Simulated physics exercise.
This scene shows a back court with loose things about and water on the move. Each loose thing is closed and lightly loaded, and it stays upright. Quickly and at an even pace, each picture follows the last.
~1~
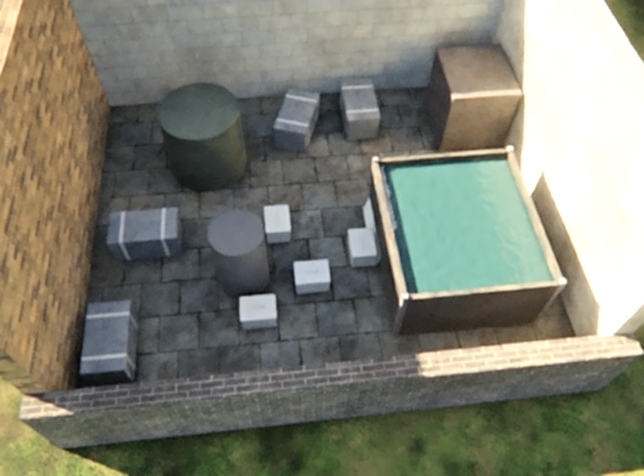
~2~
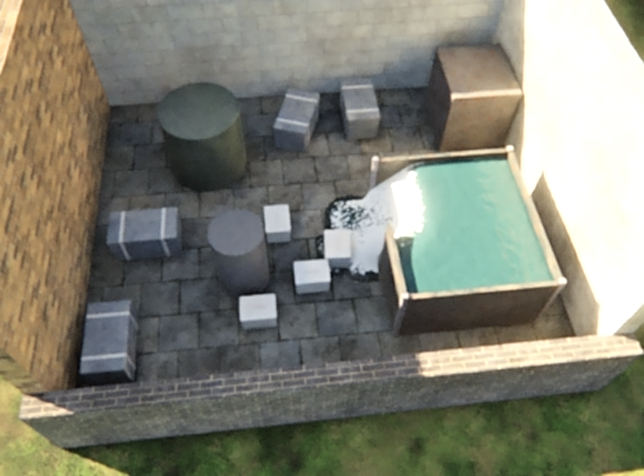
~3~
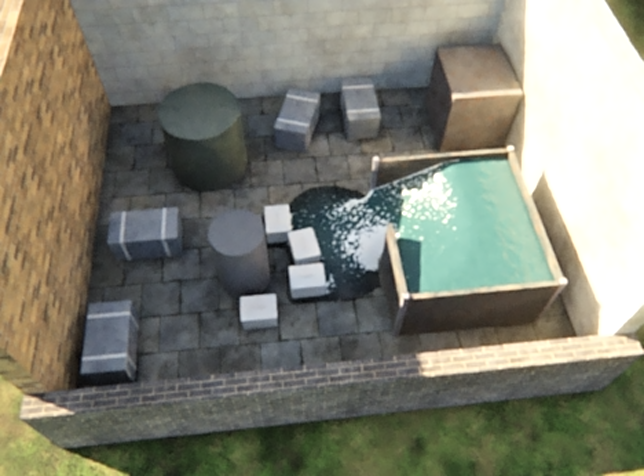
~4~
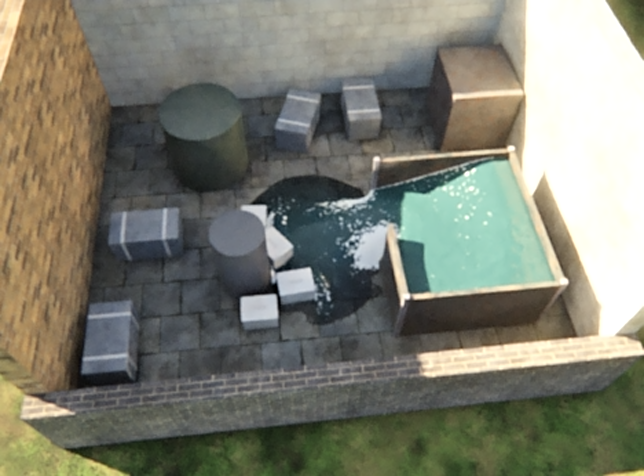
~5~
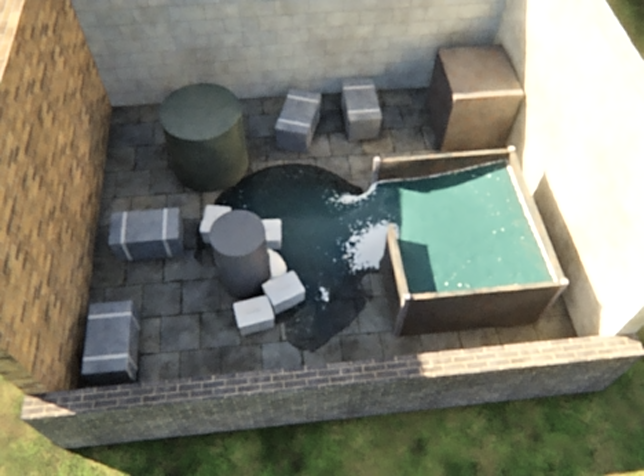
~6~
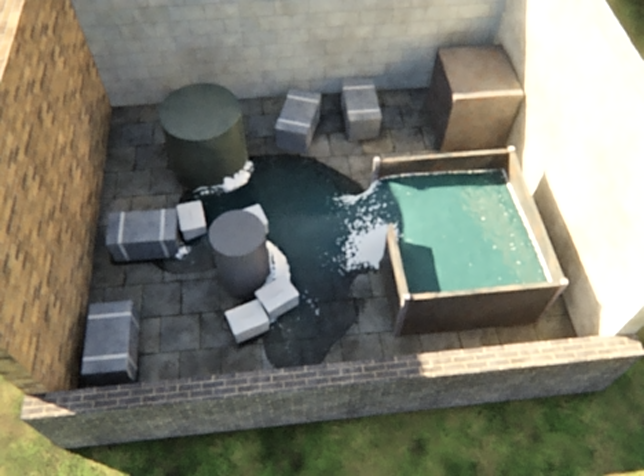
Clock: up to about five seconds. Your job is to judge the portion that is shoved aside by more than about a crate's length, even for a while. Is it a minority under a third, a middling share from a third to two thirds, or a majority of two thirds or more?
The things swept well aside make up two thirds or a bigger part.
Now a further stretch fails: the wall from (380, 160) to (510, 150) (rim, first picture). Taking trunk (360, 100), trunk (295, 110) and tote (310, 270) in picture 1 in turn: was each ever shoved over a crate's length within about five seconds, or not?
Taking them in order, covered the distance, covered the distance, covered the distance.
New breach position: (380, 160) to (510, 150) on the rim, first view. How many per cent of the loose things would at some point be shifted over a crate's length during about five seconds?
I'd guess around 60 percent of them.
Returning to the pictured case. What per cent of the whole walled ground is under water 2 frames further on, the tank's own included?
I'd say around 40 in a hundred.
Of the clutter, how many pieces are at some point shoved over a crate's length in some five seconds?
It comes to 8.
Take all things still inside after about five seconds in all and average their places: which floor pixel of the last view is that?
Average floor point: Approx. (259, 216).
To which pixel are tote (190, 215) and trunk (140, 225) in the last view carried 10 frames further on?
They end up at about pixels (141, 138) and (117, 248).
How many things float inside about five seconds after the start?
So that is 6.
A moment on, 4 of 8 are well off their spots; 3 afloat.
Next, 4 of 8 are well off their spots; 5 afloat.
Later, 5 of 8 are well off their spots; 7 afloat.
In the end, 7 of 8 are well off their spots, and 8 have been at some point; 6 afloat.
